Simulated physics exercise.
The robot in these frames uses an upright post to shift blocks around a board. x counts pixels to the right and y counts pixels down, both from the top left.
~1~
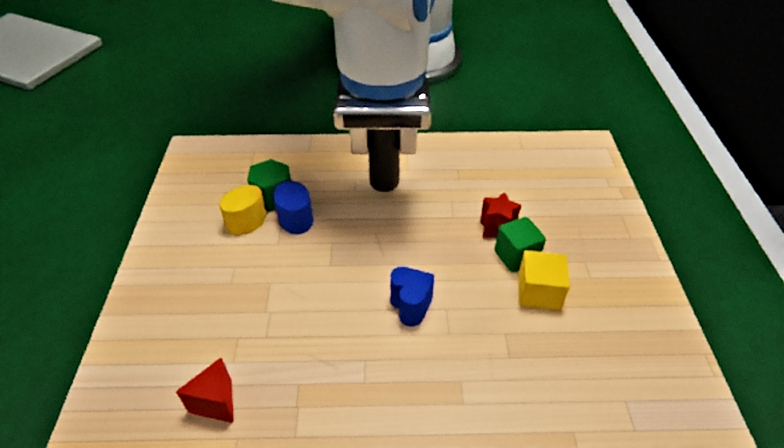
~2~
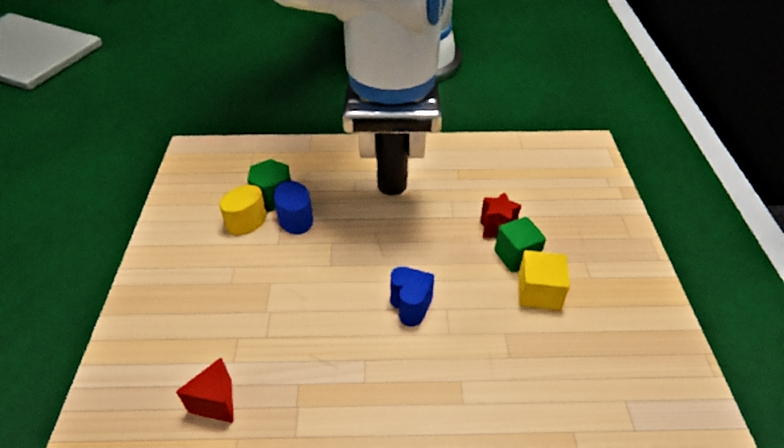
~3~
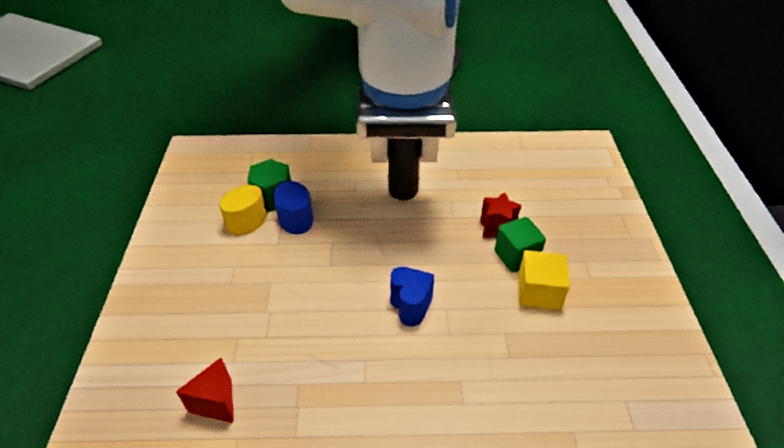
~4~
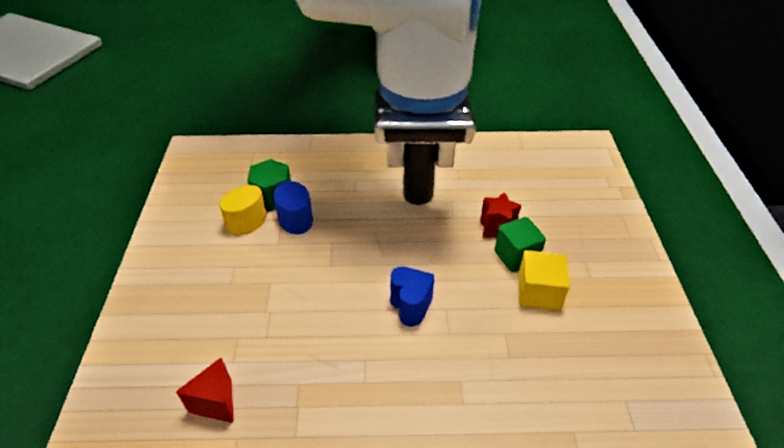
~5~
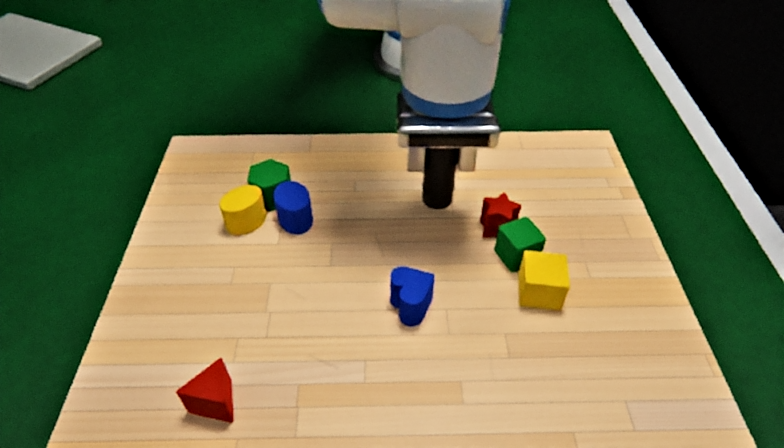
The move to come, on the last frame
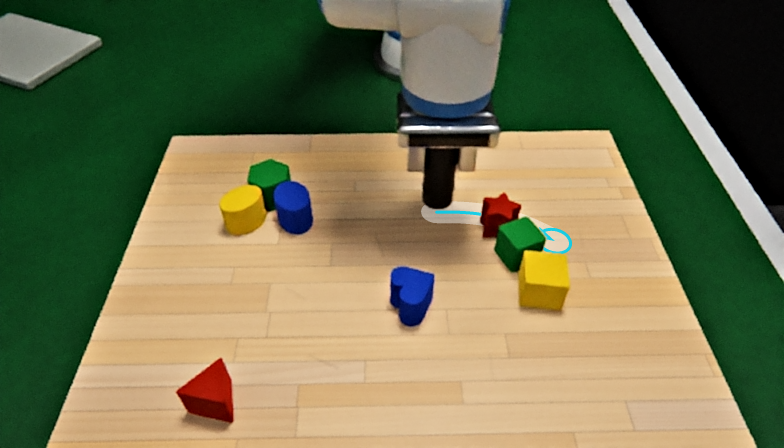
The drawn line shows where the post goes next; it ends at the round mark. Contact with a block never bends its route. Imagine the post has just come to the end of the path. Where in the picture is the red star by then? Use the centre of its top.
Expect it around (587, 234).
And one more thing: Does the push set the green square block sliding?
In short: Yes.
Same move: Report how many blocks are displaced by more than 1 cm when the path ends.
Count: 2.
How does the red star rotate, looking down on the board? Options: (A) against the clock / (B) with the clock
B
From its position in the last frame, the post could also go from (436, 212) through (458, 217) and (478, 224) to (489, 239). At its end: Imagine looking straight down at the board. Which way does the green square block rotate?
It spins clockwise.
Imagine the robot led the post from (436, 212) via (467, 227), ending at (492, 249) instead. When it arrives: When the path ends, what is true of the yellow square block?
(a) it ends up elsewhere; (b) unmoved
I'll go with a - it ends up elsewhere.
The line goes from (436, 212) via (477, 214) and (516, 223), ending at (554, 241).
On the path given first. One third of the way, post at (479, 201); red star at (509, 207).
Two thirds of the way, post at (520, 211); red star at (553, 218); green square block at (535, 238), turned 35° clockwise.
At the end, post at (558, 229); red star at (587, 234), turned 50° clockwise; green square block at (535, 238), turned 35° clockwise; yellow square block unmoved.
